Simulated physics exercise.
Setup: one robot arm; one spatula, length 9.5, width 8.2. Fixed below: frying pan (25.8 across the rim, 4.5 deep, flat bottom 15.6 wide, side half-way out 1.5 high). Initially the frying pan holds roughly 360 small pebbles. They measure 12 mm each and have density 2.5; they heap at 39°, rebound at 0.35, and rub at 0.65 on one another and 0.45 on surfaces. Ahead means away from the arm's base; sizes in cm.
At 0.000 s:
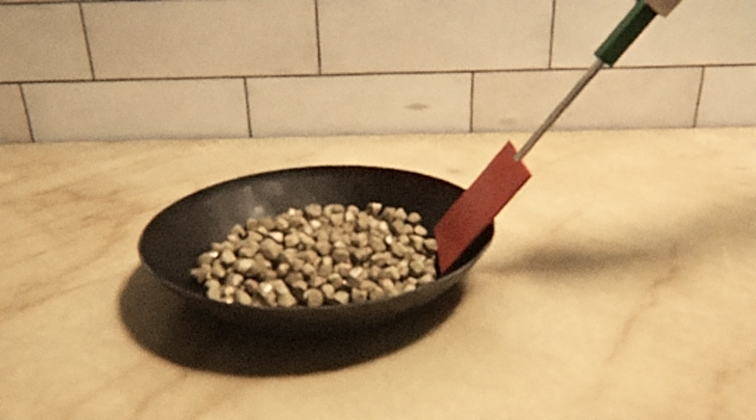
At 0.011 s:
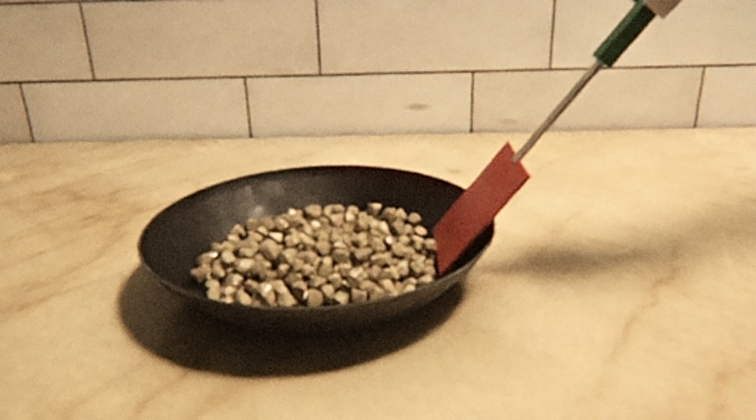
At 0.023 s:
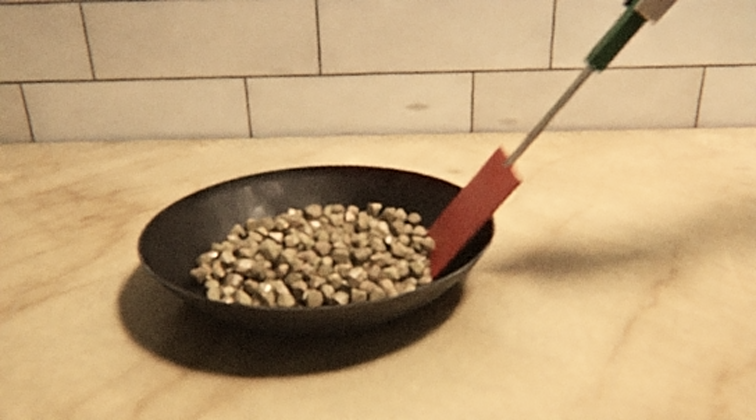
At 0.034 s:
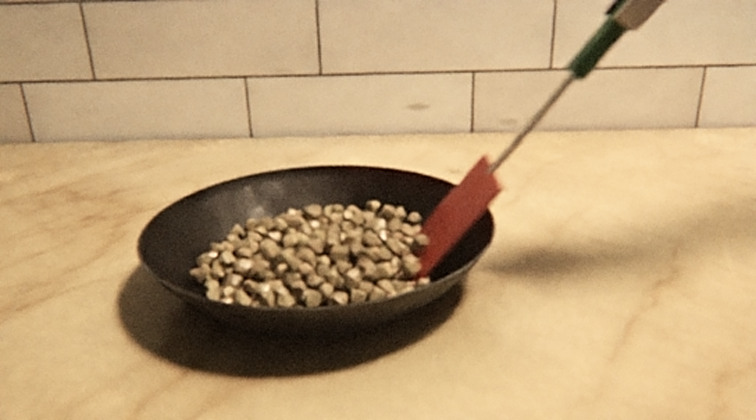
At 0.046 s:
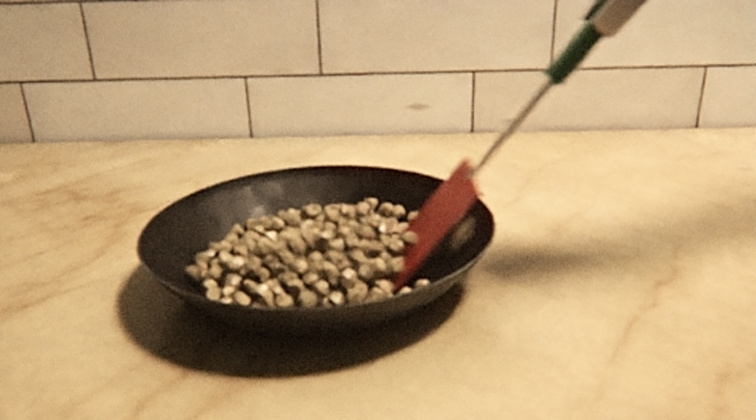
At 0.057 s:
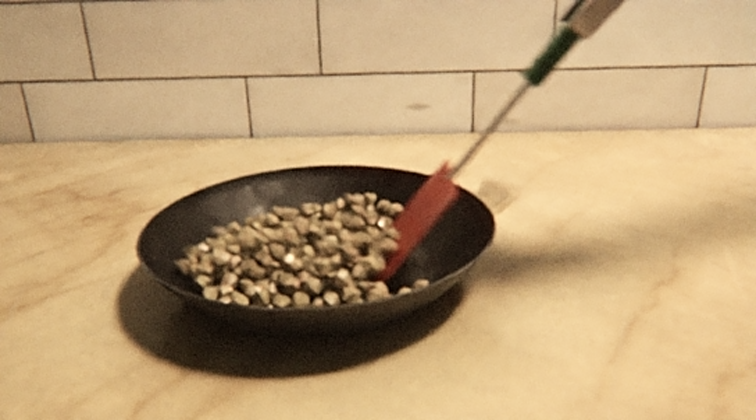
Red spatula resting at the right side of a dark frying pan, then pushing a heap of small pebbles leftward.
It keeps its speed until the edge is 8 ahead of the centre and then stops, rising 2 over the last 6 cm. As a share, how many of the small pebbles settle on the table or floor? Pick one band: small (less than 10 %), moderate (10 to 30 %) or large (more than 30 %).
Large.
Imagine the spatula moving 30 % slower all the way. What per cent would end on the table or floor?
Near 30 %.
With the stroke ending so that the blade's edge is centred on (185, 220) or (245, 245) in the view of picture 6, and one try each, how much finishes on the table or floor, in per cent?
Estimates, in order: 45 % and 25 %.
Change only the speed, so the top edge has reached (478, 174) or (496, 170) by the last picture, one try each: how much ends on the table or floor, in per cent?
Estimates: Near 30 %, near 10 %.
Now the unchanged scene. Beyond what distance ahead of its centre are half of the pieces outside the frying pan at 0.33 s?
I'd put it at some 22 centimetres.
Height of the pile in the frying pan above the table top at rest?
Some 4.5 cm above the table.
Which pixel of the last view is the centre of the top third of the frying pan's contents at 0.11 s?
I'd put it close to (266, 227).
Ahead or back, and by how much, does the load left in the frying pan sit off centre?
I'd say it's roughly 3.5 cm toward the front.
After 0.09 s, sloping 52°, highest piece 14 above the table; 356 in the frying pan, 4 on the blade or in flight.
After 0.11 s, sloping 52°, highest piece 20 above the table; 356 in the frying pan, 4 on the blade or in flight.
After 0.33 s, sloping 52°, highest piece 46 above the table; 215 in the frying pan, 59 on the table or floor, 86 on the blade or in flight.
After 1.38 s, sloping 52°, highest piece 4 above the table; 215 in the frying pan, 145 on the table or floor.
At rest, 215 in the frying pan, 145 on the table or floor. That is 40 % on the table or floor.
